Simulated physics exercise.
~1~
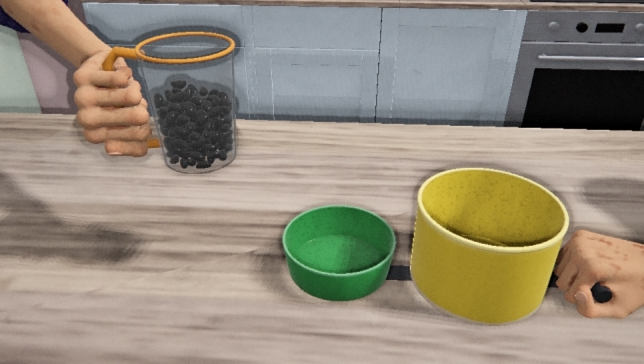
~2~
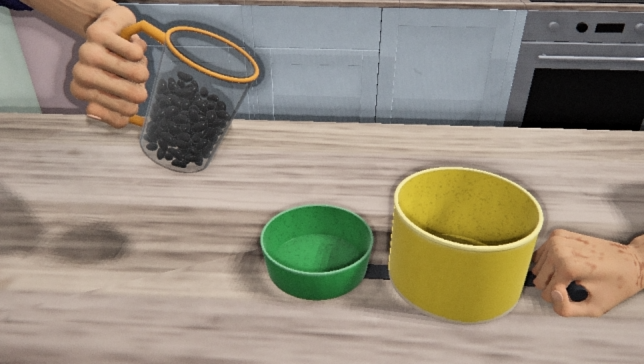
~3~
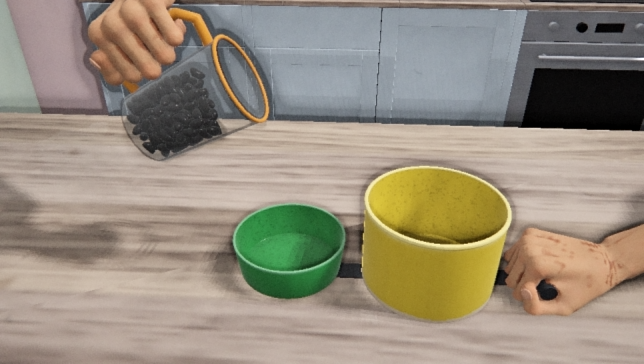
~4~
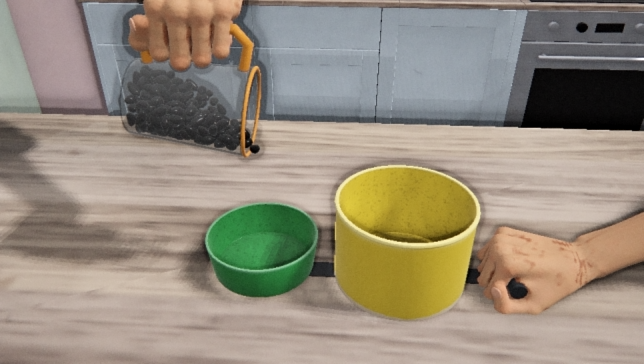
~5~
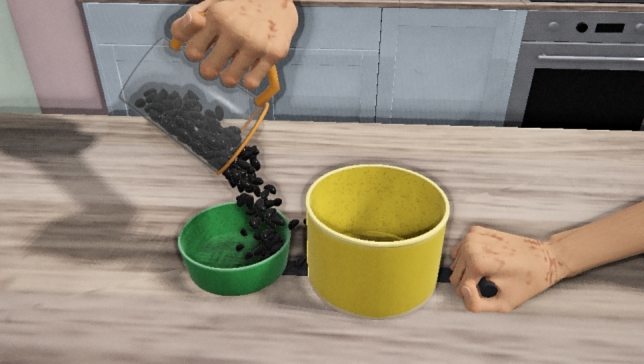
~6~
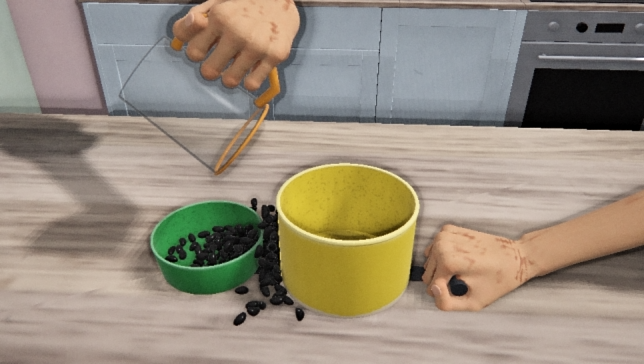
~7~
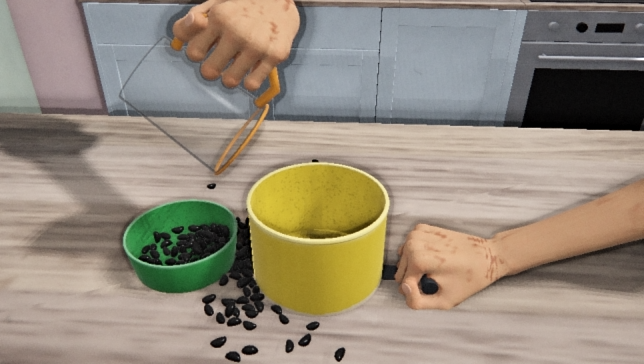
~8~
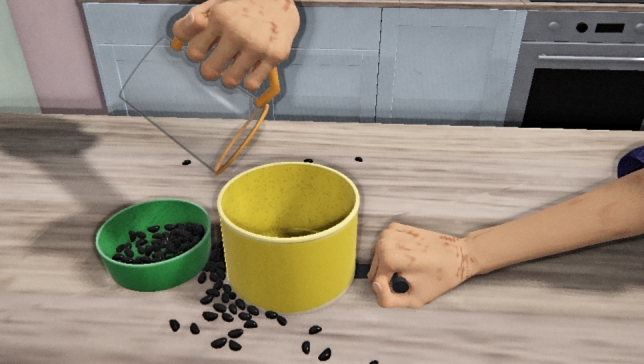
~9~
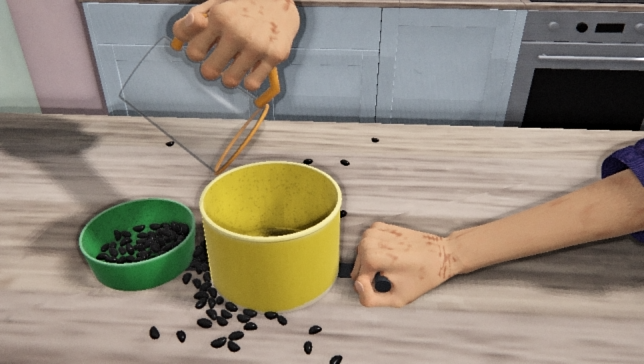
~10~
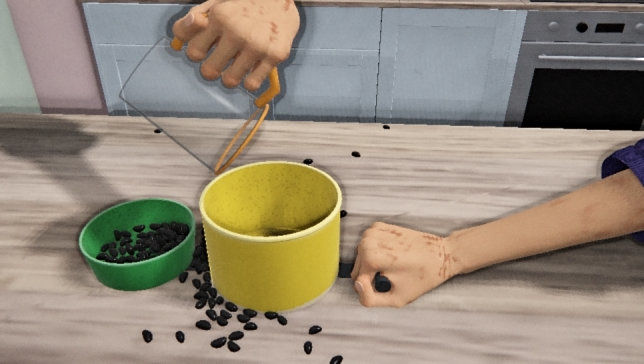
Clear cup tipping black beans as a hand slides a green dish and yellow pot left, leaving beans in dish and on table.
